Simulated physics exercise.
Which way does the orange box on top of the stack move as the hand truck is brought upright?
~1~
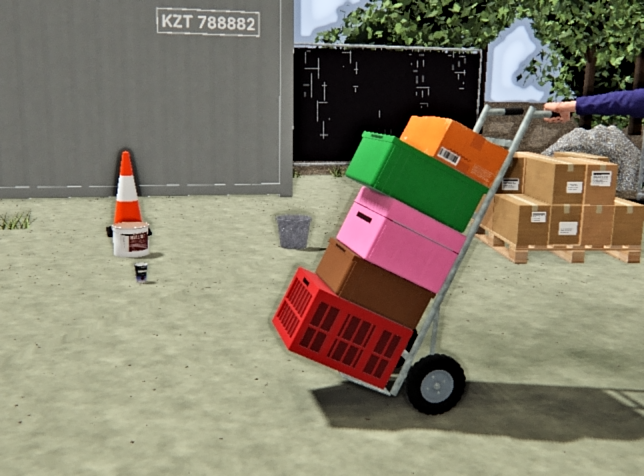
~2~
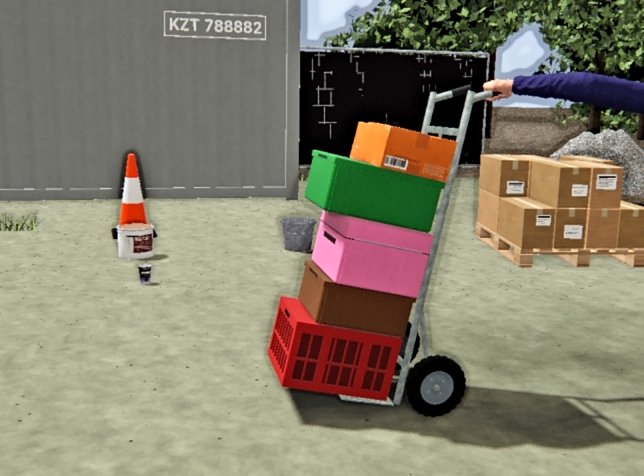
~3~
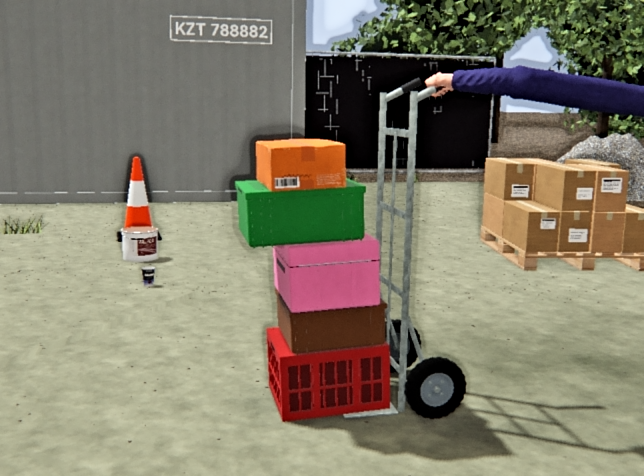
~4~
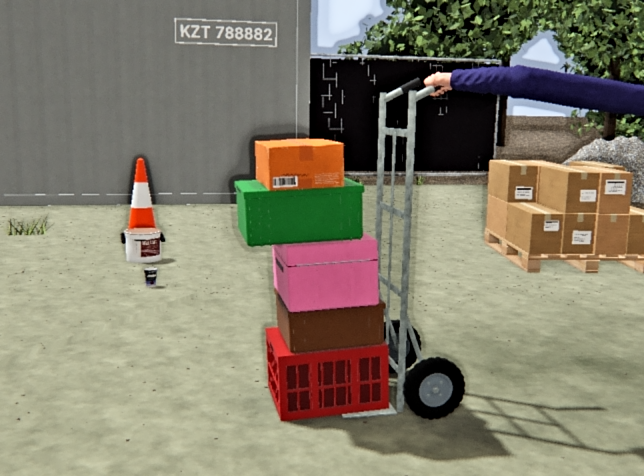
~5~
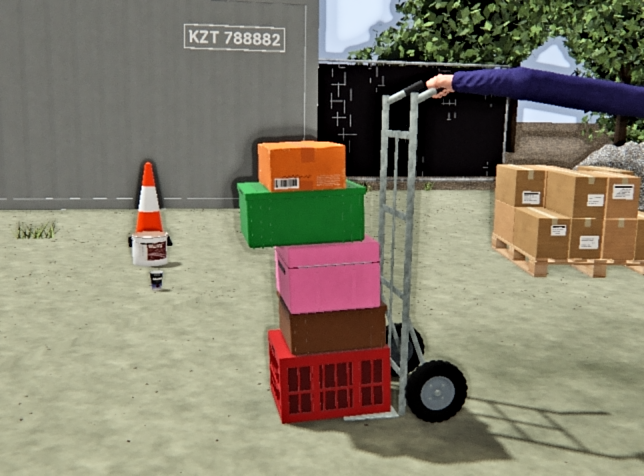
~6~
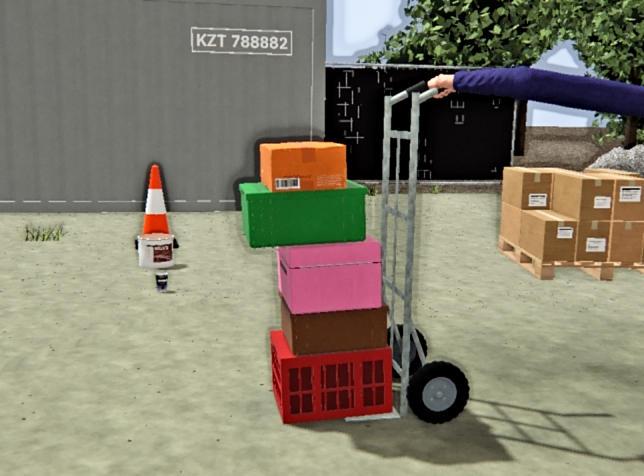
The orange box moves to the left, staying on top of the green tote.
